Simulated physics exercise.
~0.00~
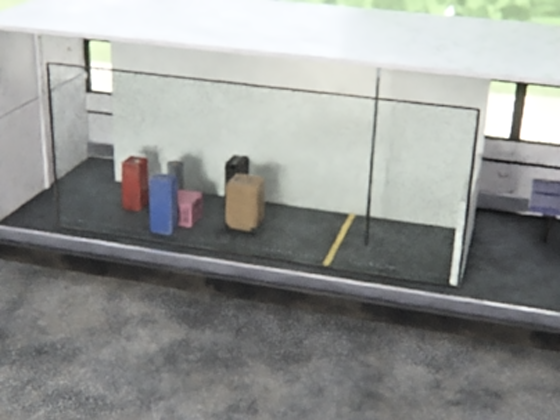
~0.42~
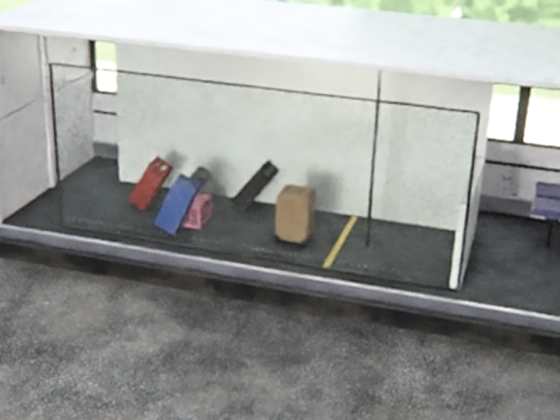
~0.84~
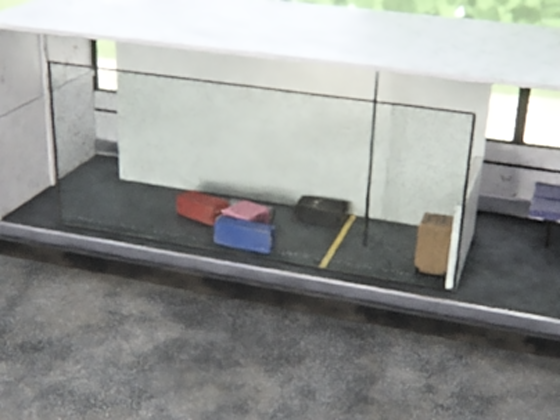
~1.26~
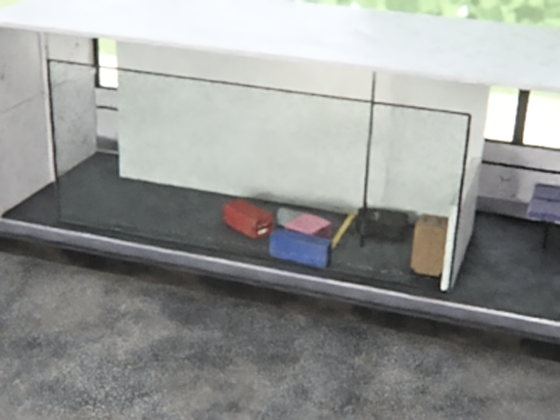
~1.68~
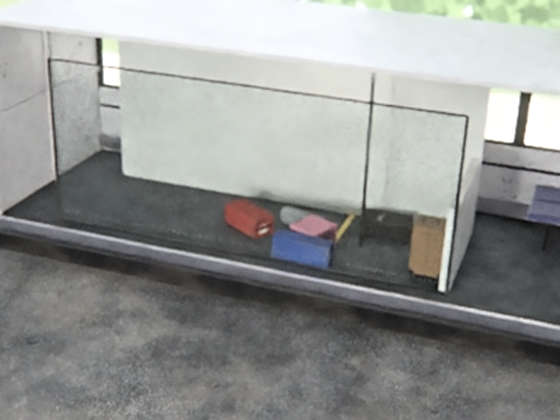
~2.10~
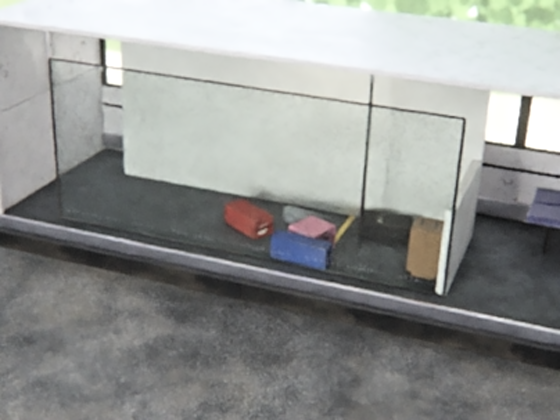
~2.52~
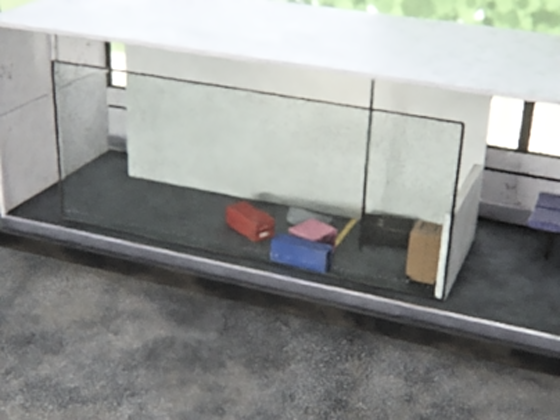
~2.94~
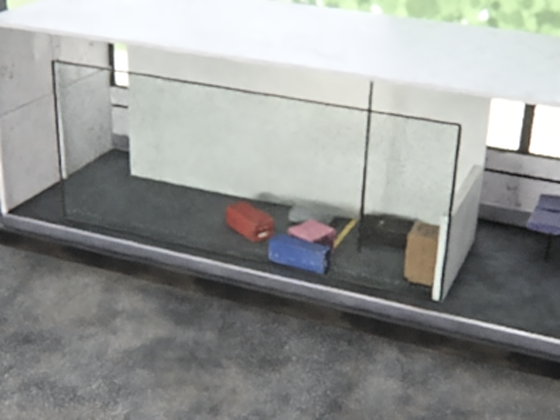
A brown wheeled case stands with upright red, blue and black tall boxes, a grey roll and a pink crate in a glass-fronted bay, seen from above and in front as the view drifts slightly. The case rolls right while the tall boxes lean over to the right. It crosses the yellow floor line and reaches the right end, still upright, as the others topple and slide after it. The black box crosses the line too. Everything settles, with the red and blue boxes and the pink crate lying short of the line.
